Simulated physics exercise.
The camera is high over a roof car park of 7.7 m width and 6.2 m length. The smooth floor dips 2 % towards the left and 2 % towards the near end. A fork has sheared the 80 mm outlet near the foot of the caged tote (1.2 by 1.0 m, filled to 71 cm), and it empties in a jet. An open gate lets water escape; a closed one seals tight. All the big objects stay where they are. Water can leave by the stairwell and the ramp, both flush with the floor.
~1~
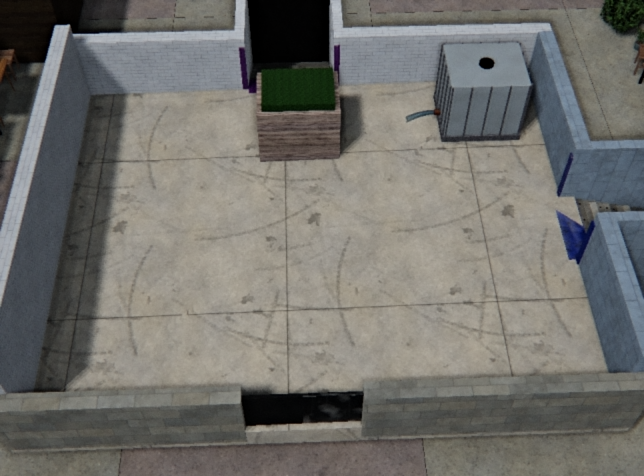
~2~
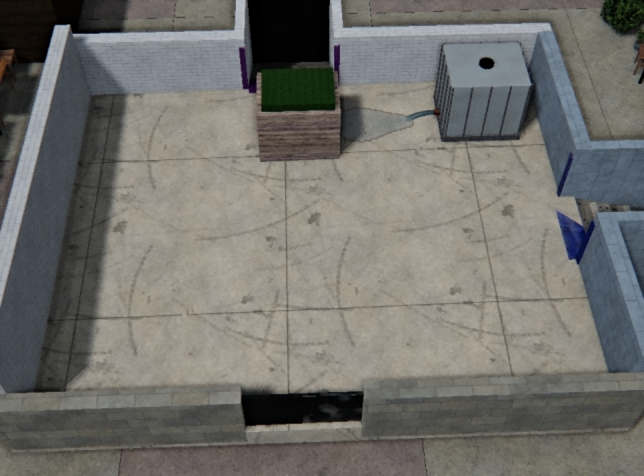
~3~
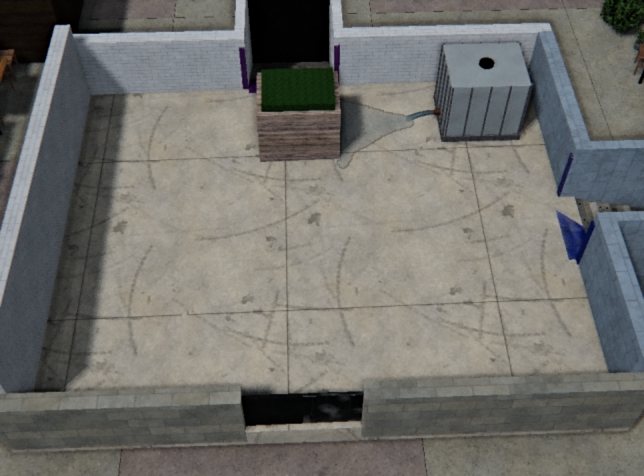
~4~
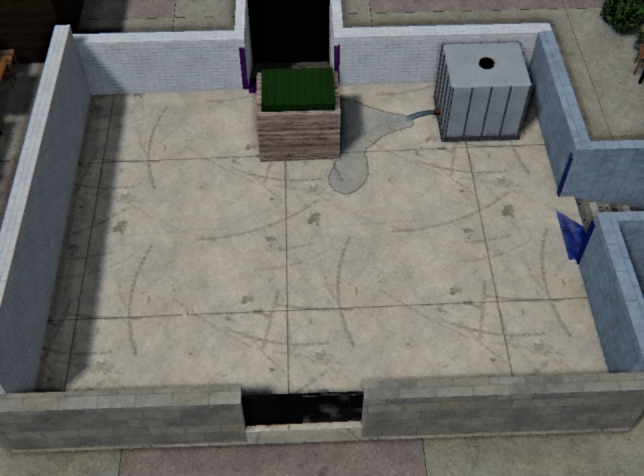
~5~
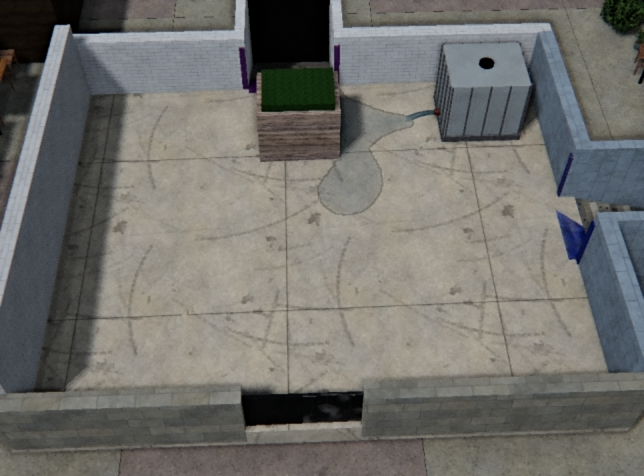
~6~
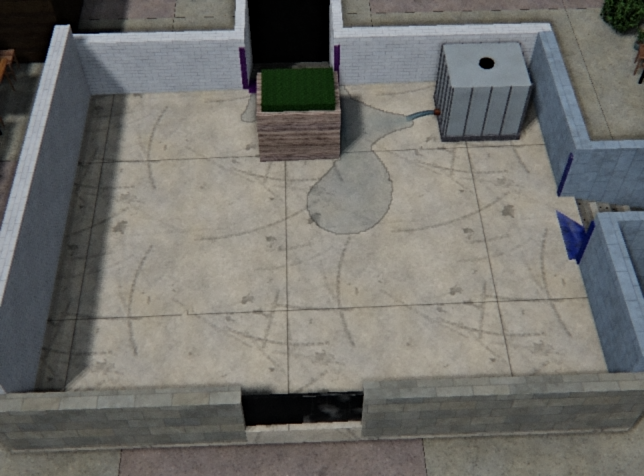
A walled, pale concrete yard with cracks and scuff marks is seen from high above, with dark openings in the far and near walls and a gap on the right. A brick planter topped with green stands by the far opening, and a ribbed grey tank sits at upper right. Water shoots left from the tank's spout to the planter, then spreads nearer in a widening rounded puddle, while the camera stays still.
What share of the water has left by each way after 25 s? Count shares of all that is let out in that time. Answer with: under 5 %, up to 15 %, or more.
The gate opening takes under 5 %; the stairwell (marked purple) takes between 5 and 15 %; the down ramp (marked blue) takes under 5 %.
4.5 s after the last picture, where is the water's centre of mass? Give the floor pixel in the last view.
Around (317, 175).
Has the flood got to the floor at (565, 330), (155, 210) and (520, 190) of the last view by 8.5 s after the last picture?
In that order: Dry, dry, dry.
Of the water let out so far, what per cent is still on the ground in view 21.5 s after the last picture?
Roughly 86 in a hundred.
Then, 1.5 s after the last picture water covers 10 % of the floor and is deepest (7 cm) near (339, 124); gone so far, the gate opening 0 %, the stairwell (marked purple) 1 %, the down ramp (marked blue) 0 %.
Then, 4.5 s after the last picture water covers 20 % of the floor and is deepest (6 cm) near (339, 124); gone so far, the gate opening 0 %, the stairwell (marked purple) 4 %, the down ramp (marked blue) 0 %.
Then, 8.5 s after the last picture water covers 30 % of the floor and is deepest (6 cm) near (339, 124); gone so far, the gate opening 0 %, the stairwell (marked purple) 7 %, the down ramp (marked blue) 0 %.
Then, 12.5 s after the last picture water covers 35 % of the floor and is deepest (5 cm) near (339, 124); gone so far, the gate opening 0 %, the stairwell (marked purple) 9 %, the down ramp (marked blue) 0 %.
Then, 21.5 s after the last picture water covers 40 % of the floor and is deepest (7 cm) near (29, 424); gone so far, the gate opening 0 %, the stairwell (marked purple) 13 %, the down ramp (marked blue) 0 %.
